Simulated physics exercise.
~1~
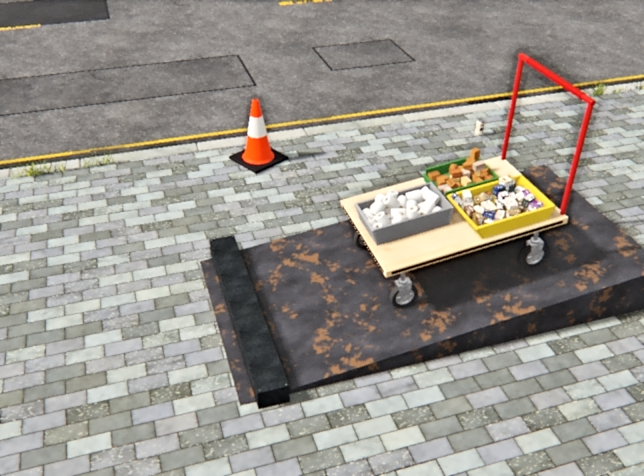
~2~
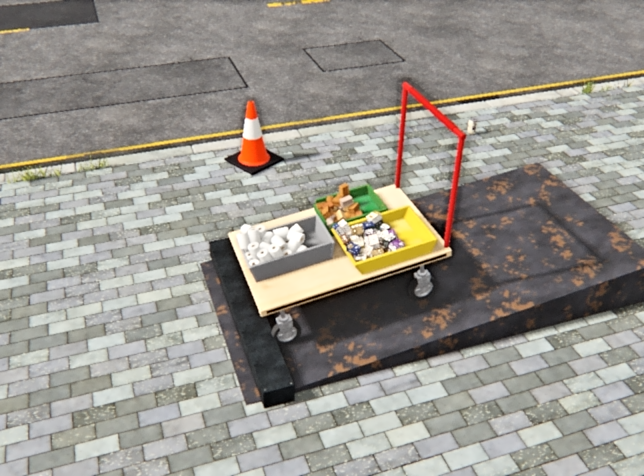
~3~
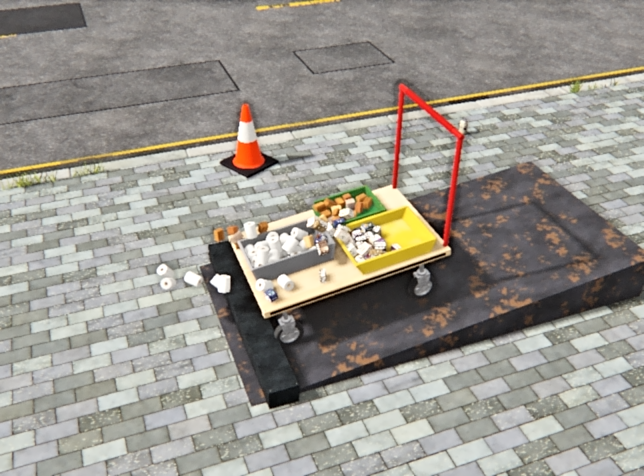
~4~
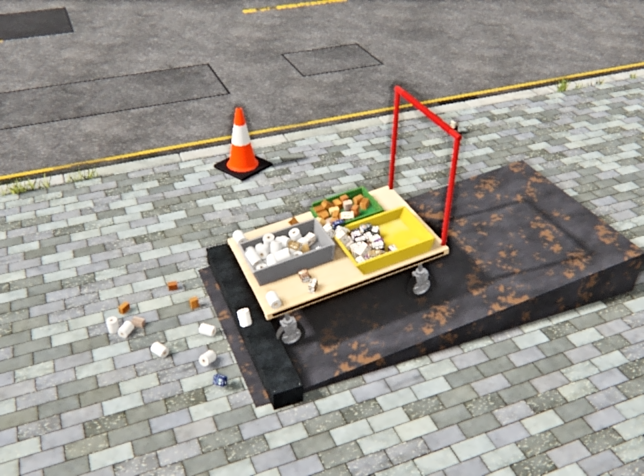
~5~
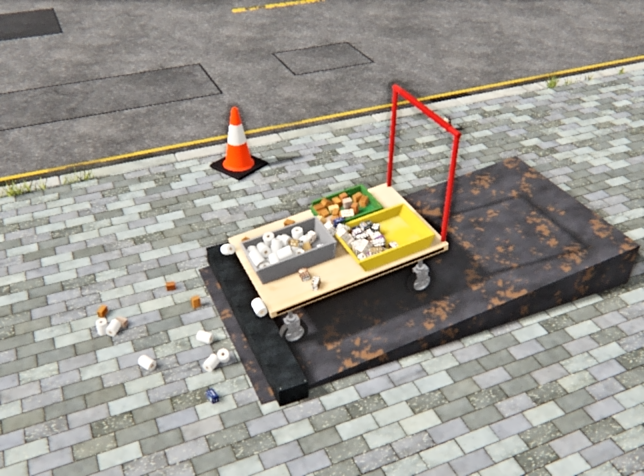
On a grey paved walkway beside a road edged with a yellow line, seen from above at an angle, a flatbed trolley with a red handle stands on a dark, rust-patched ramp, an orange and white cone behind it. Its pale deck carries a grey tray of white rolls, a yellow tray of small cartons and a green tray of wooden blocks. The trolley rolls left down the ramp to the black bar at its lower end and stops. Pieces from the trays then spill forward, some flying over the bar. They scatter across the paving at left and settle, a few remaining on the deck, while the trolley stays upright, still partly loaded.
